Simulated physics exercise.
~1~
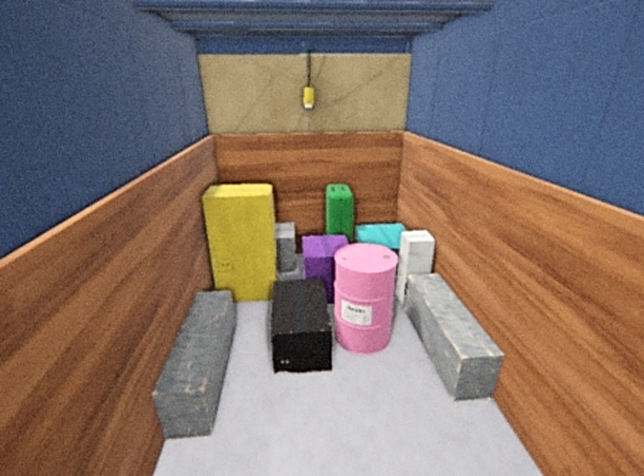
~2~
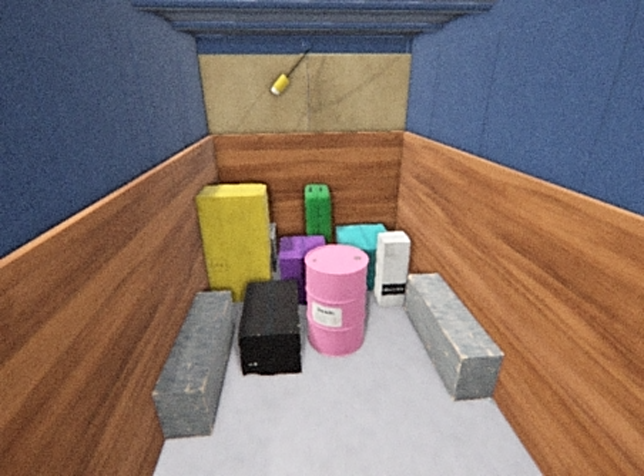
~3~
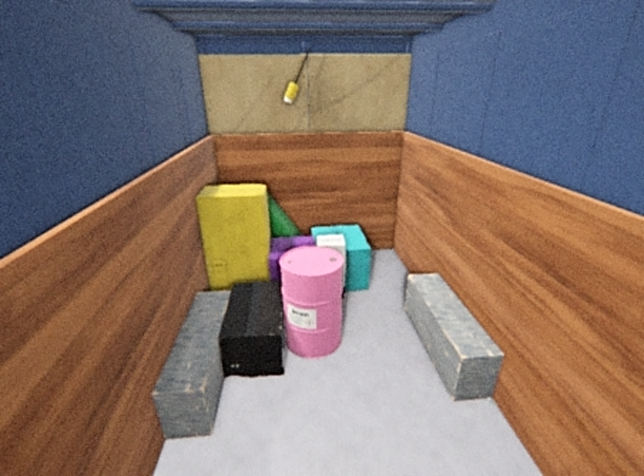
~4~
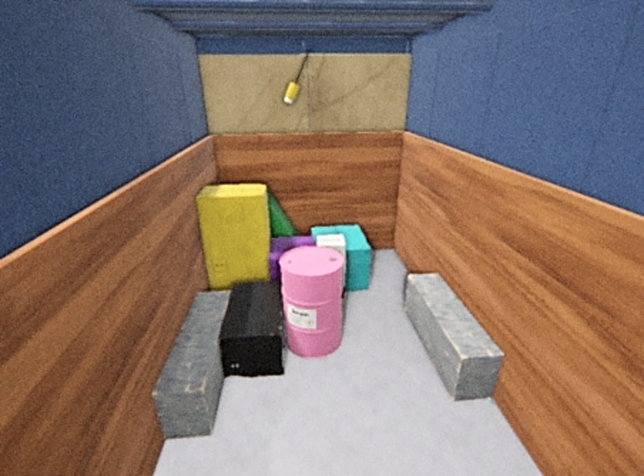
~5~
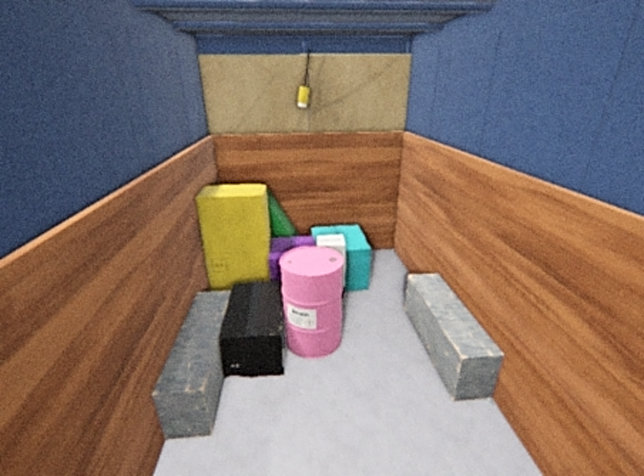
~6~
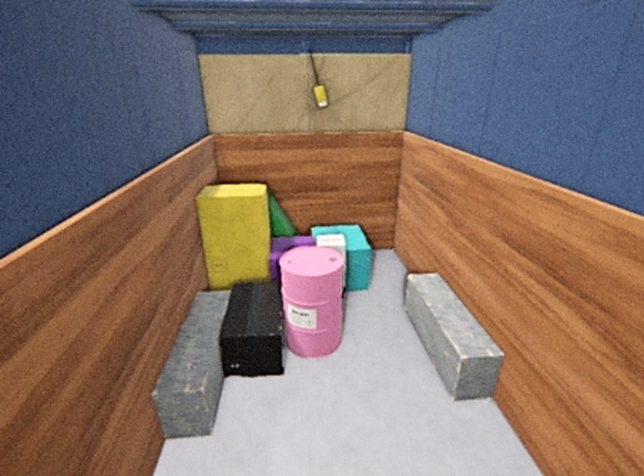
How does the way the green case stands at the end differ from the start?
At the start the green case stands upright, but at the end it is leaning, partly hidden behind the yellow box.
